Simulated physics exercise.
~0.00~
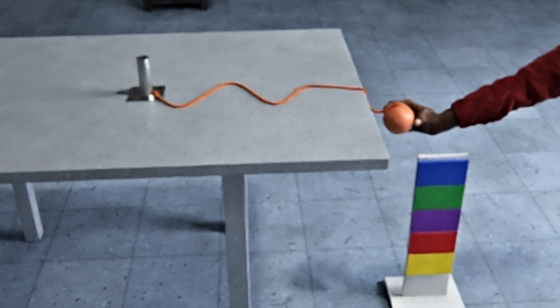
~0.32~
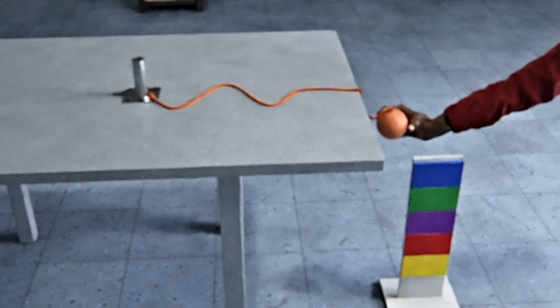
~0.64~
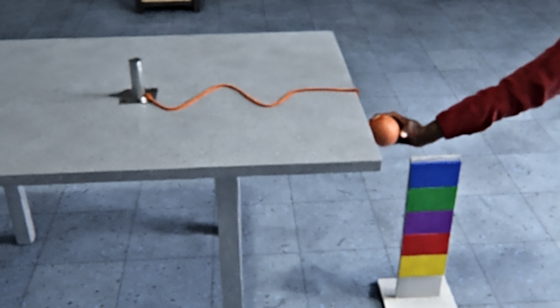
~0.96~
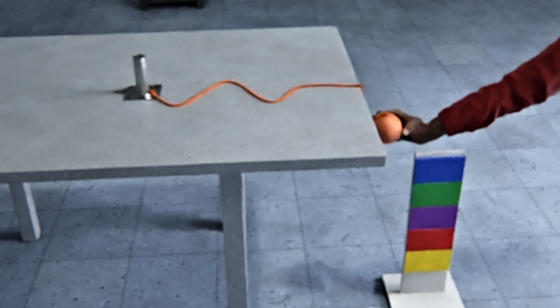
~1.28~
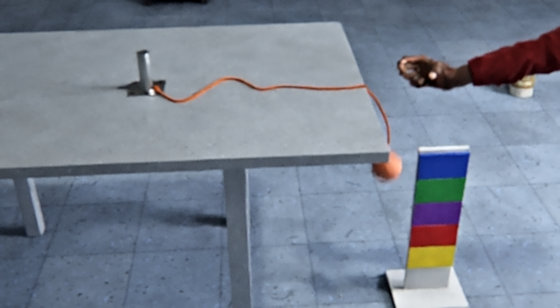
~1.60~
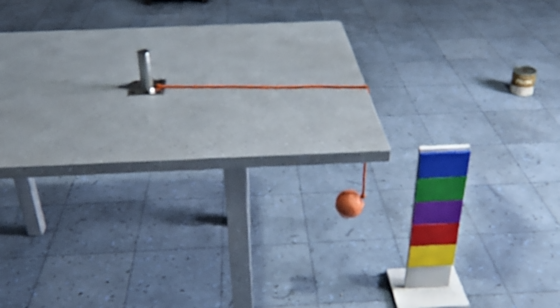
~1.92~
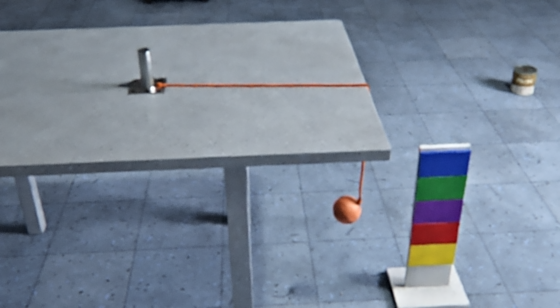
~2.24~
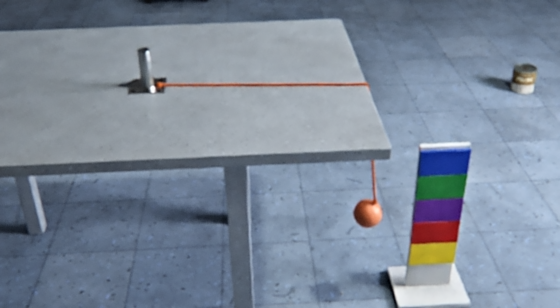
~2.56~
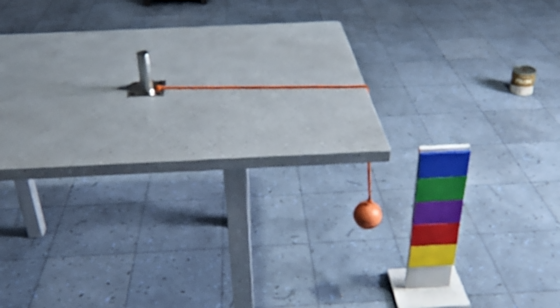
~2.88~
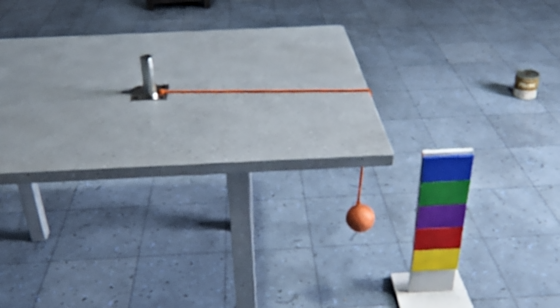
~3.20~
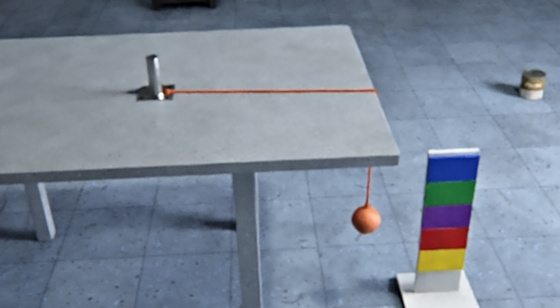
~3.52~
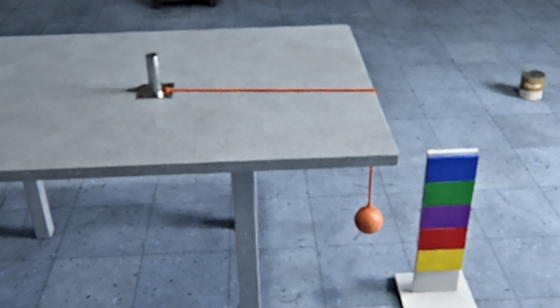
At a grey table beside a striped colour scale, a hand held an orange ball tied by a slack cord to a post, then let go and drew away; the ball dropped, pulled the cord straight, swayed slightly and hung level with the purple band.
